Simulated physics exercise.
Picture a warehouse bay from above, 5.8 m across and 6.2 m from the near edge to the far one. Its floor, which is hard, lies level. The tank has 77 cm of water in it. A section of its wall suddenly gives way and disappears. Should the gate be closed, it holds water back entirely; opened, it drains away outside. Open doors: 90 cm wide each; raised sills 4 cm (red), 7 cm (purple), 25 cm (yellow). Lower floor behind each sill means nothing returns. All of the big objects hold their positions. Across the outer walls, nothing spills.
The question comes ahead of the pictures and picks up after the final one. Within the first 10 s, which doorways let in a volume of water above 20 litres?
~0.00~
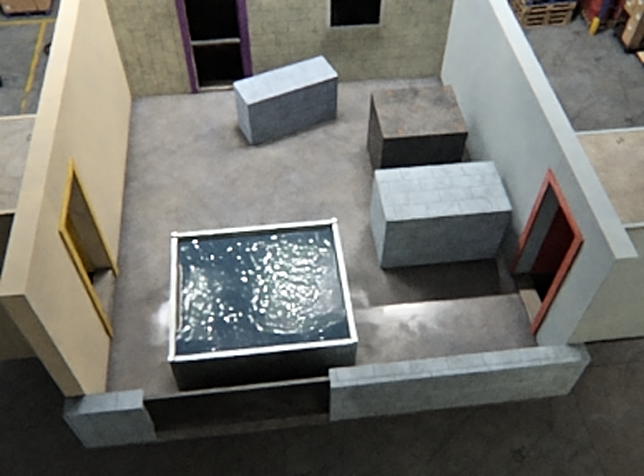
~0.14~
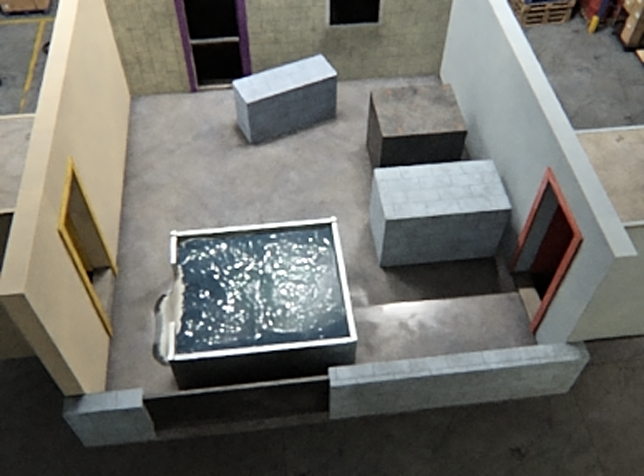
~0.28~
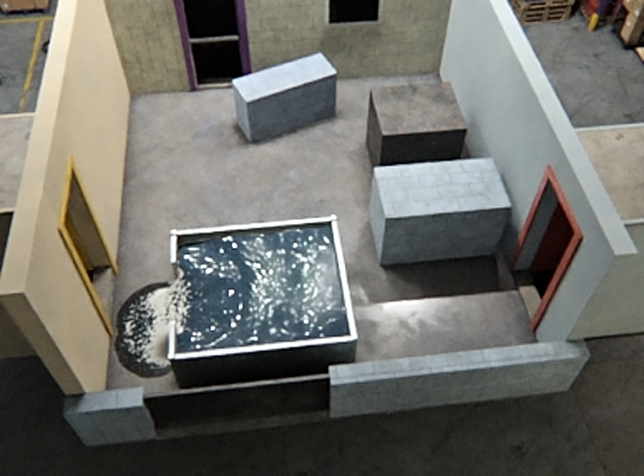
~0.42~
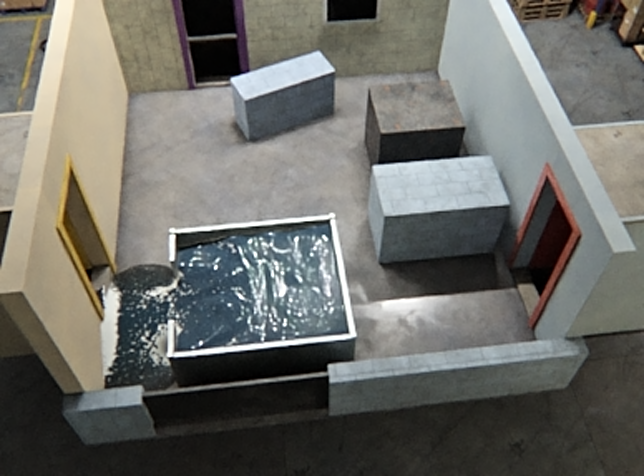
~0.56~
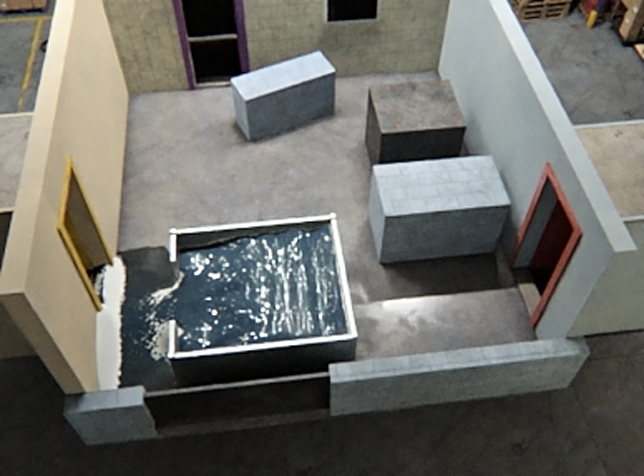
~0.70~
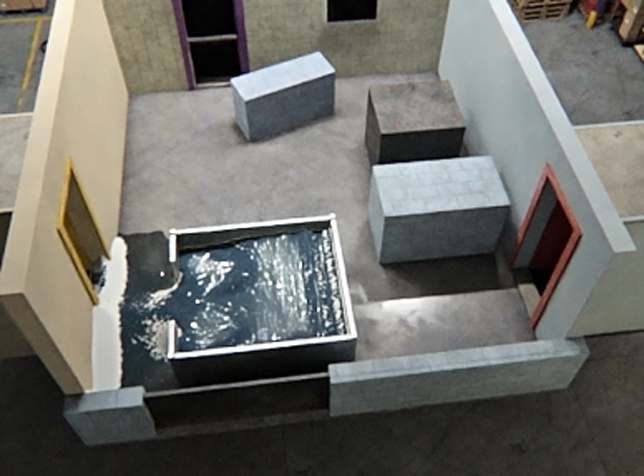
Door by door, the red door does, the purple door does, the yellow door does.
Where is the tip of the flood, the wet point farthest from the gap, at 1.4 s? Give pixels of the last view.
I'd put it close to (125, 147).
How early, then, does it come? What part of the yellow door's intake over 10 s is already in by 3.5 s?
That works out near 95%.
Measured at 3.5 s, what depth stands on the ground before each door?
Door by door in centimetres: Red shows 15, purple shows 17, yellow shows 31.
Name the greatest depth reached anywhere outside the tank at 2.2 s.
Some 48 cm deep.
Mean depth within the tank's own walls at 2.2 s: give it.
Average depth: About 42 cm.
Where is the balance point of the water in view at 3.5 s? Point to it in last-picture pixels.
Centre: Roughly (238, 289) px.
After 1.4 s water covers 20 % of the floor and is deepest (60 cm) near (104, 417); red door not reached, purple door not reached, yellow door 46 cm at the sill, 90 L in.
After 2.2 s water covers 40 % of the floor and is deepest (48 cm) near (105, 404); red door not reached, purple door not reached, yellow door 40 cm at the sill, 184 L in.
After 3.5 s water covers 60 % of the floor and is deepest (34 cm) near (111, 330); red door 15 cm at the sill, 22 L in, purple door 17 cm at the sill, 28 L in, yellow door 31 cm at the sill, 239 L in.
After 6.0 s water covers 85 % of the floor and is deepest (21 cm) near (104, 417); red door 12 cm at the sill, 104 L in, purple door 13 cm at the sill, 97 L in, yellow door 18 cm at the sill, 256 L in.
After 10.0 s water covers 95 % of the floor and is deepest (13 cm) near (104, 417); red door 9 cm at the sill, 183 L in, purple door 11 cm at the sill, 151 L in, yellow door 12 cm at the sill, 256 L in.
